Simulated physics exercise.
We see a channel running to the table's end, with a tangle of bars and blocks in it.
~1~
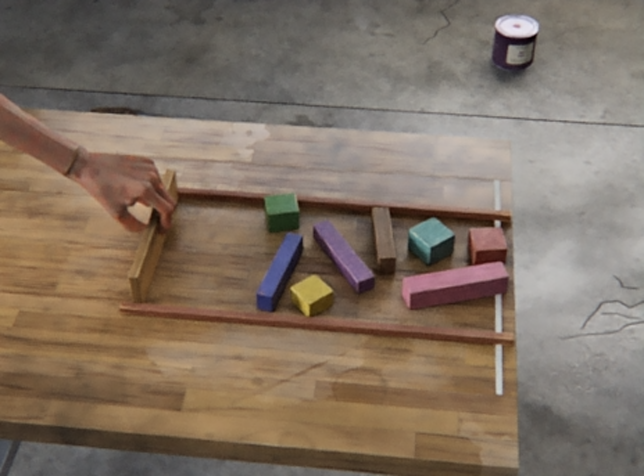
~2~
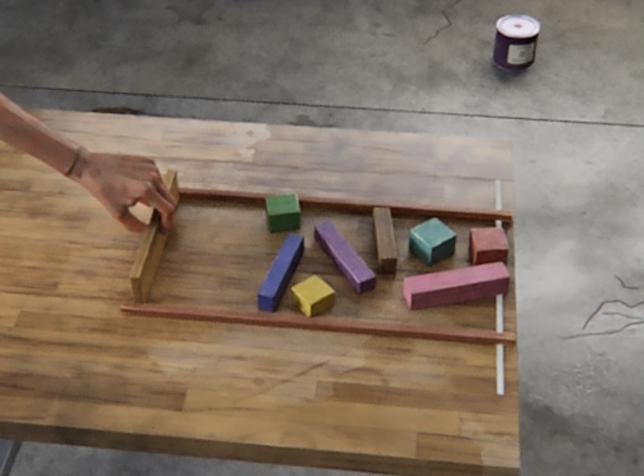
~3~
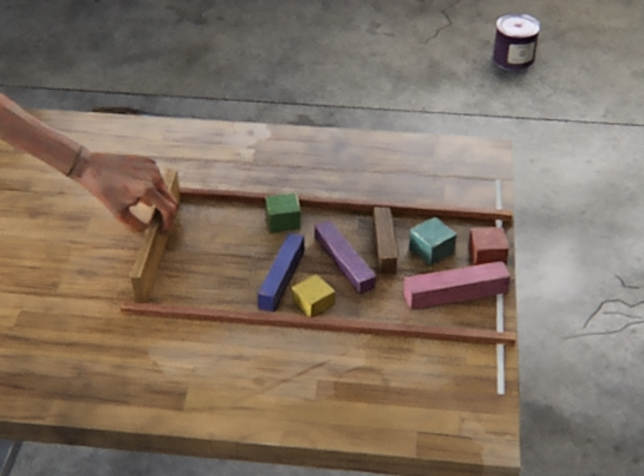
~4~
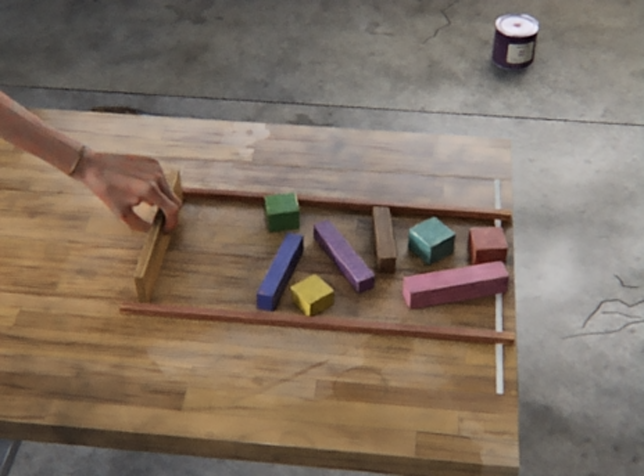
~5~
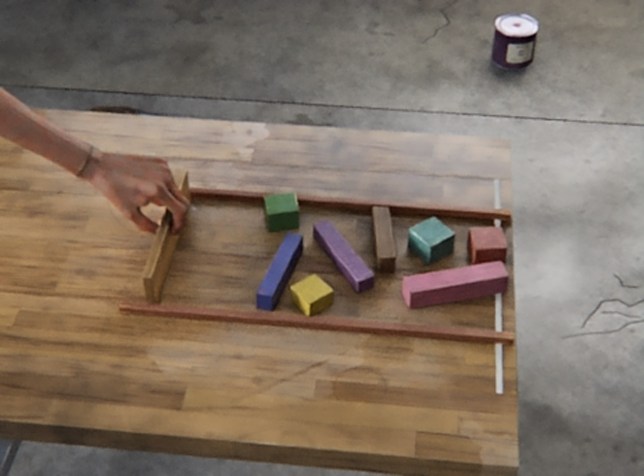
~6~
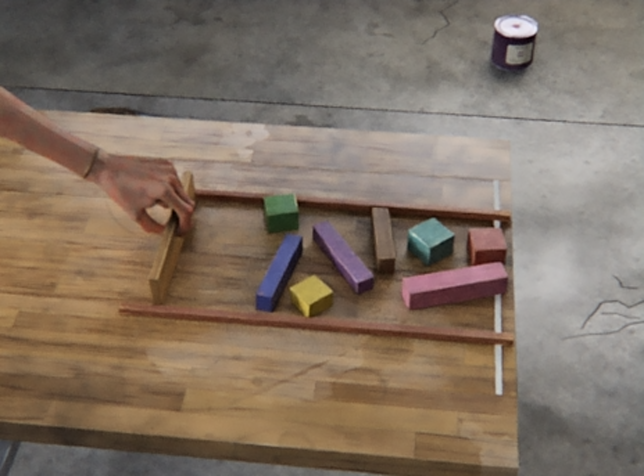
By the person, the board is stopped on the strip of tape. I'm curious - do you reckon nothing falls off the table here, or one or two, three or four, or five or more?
So the push knocks five or more off, going by the tape.
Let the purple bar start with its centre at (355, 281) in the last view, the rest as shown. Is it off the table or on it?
It topples off.
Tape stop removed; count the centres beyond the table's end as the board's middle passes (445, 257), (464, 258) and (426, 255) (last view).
Past-the-end tally - position 1: 3, position 2: 3, position 3: 2.
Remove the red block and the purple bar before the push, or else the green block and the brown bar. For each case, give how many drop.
Result: 4 in the first case, with 5 in the second.
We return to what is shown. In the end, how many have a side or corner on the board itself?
The answer is 2.
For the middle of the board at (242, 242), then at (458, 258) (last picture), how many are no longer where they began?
First 0, then 8.
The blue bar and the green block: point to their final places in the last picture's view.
They end up close to (507, 290) and (514, 225).
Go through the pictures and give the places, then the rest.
In the first frame, red block (488, 246); pink bar (455, 286); turquoise block (431, 241); board (155, 235); tape (498, 276).
In the second frame, pink bar (457, 286); brown bar (385, 240).
In the third frame, turquoise block (433, 241); board (157, 235).
In the fourth frame, red block (488, 246); blue bar (281, 271).
In the fifth frame, pink bar (455, 285); green block (282, 212).
In the sixth frame, red block (487, 247); pink bar (455, 286); turquoise block (431, 242); board (174, 237); tape (498, 276).
Soon after, none off yet; red block at rest near (487, 247); pink bar at rest near (455, 286); turquoise block at rest near (431, 242).
Then, none off yet; red block moved a little near (498, 247); pink bar moved a little near (498, 282); turquoise block moved about its own width near (464, 241).
By the end, the number that fall off is five or more; fallen, yellow block, purple bar, brown bar, turquoise block, pink bar and red block.
